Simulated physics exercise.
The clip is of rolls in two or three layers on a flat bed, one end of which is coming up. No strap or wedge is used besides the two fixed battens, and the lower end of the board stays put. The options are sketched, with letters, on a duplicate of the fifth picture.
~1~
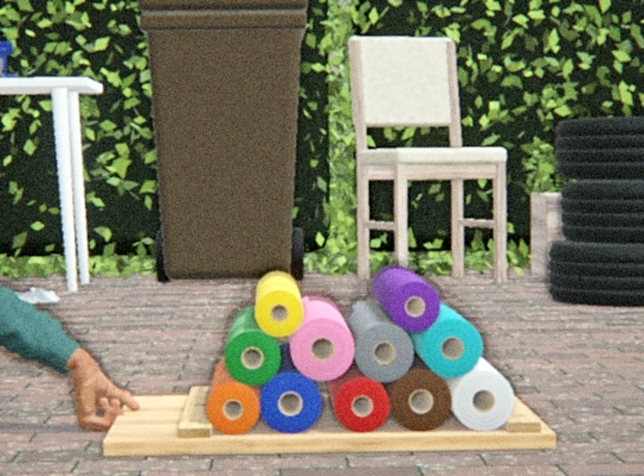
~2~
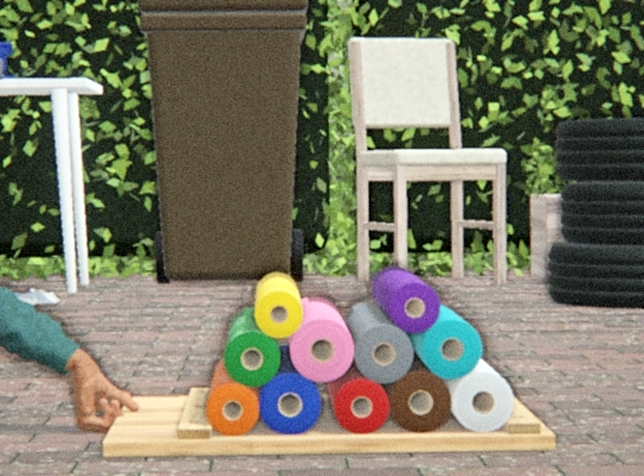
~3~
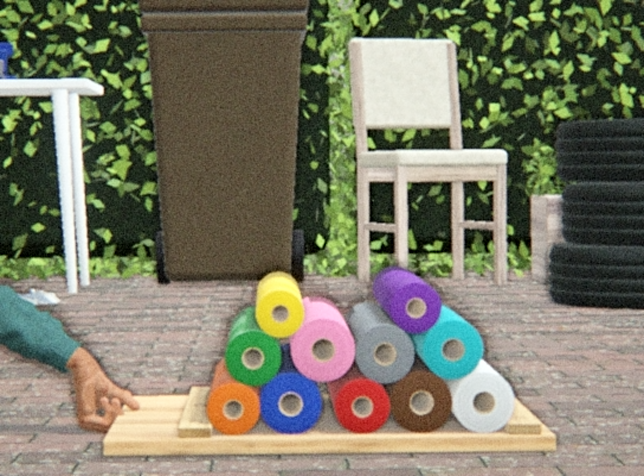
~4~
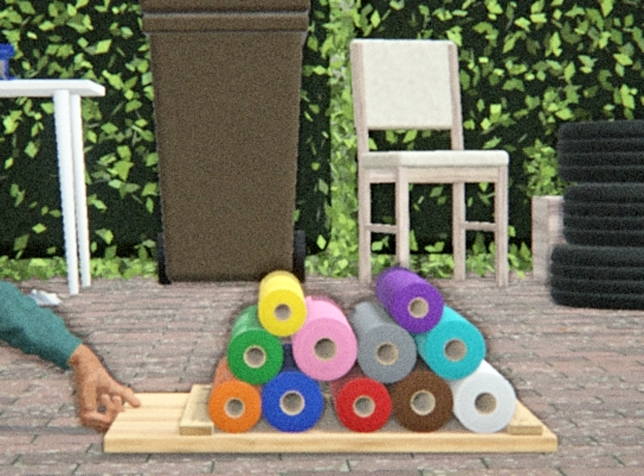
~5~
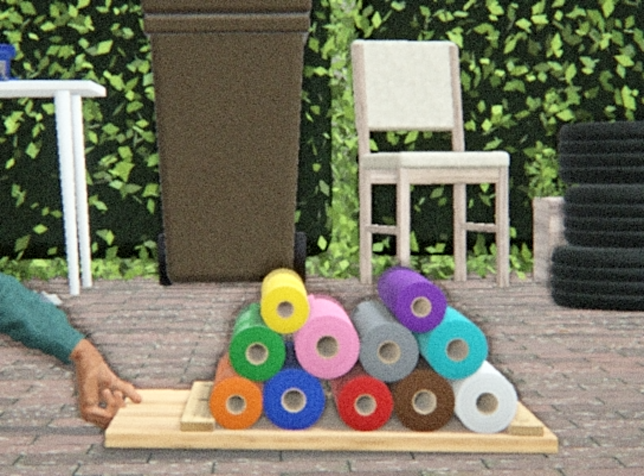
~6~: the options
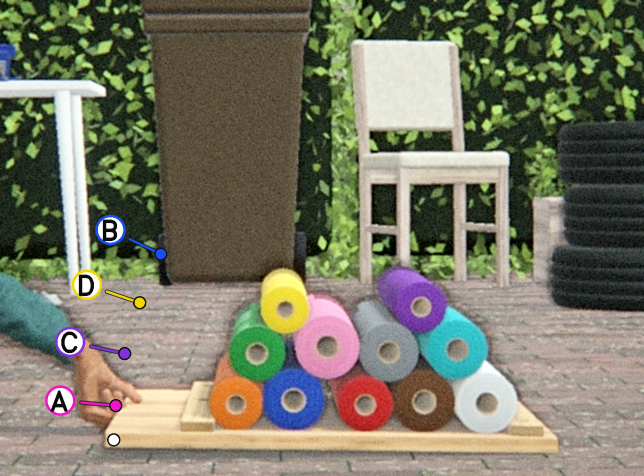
Colorful rolls sat stacked in layers on a flat wooden board on brick paving, while a hand at the left touched the board's end; the board and rolls barely moved at all.
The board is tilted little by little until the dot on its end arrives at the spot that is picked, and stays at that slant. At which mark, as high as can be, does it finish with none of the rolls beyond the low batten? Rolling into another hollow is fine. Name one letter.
Up to C.
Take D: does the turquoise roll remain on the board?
No.
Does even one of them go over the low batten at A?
No, at A.
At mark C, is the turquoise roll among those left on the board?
Yes.
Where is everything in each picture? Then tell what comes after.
In the first picture, blue roll (290, 403); red roll (362, 406); brown roll (421, 401).
In the second picture, brown roll (421, 402); white roll (483, 402).
In the third picture, board (325, 417); orange roll (233, 409); green roll (253, 358); pink roll (323, 350).
In the fourth picture, board (326, 416); orange roll (235, 408); blue roll (292, 403).
In the fifth picture, board (327, 414); orange roll (236, 404); blue roll (293, 400).
On the marked copy, A at (116, 406); B at (161, 254); C at (125, 353); D at (139, 303); the white dot at (114, 440).
Following C. Soon after the start, board at 11°.
Later, board at 13°.
In the end, board at 13°, none over the low batten.
As for the rest, A none over the low batten; B eleven over the low batten; D four over the low batten (grey, turquoise, pink, purple).
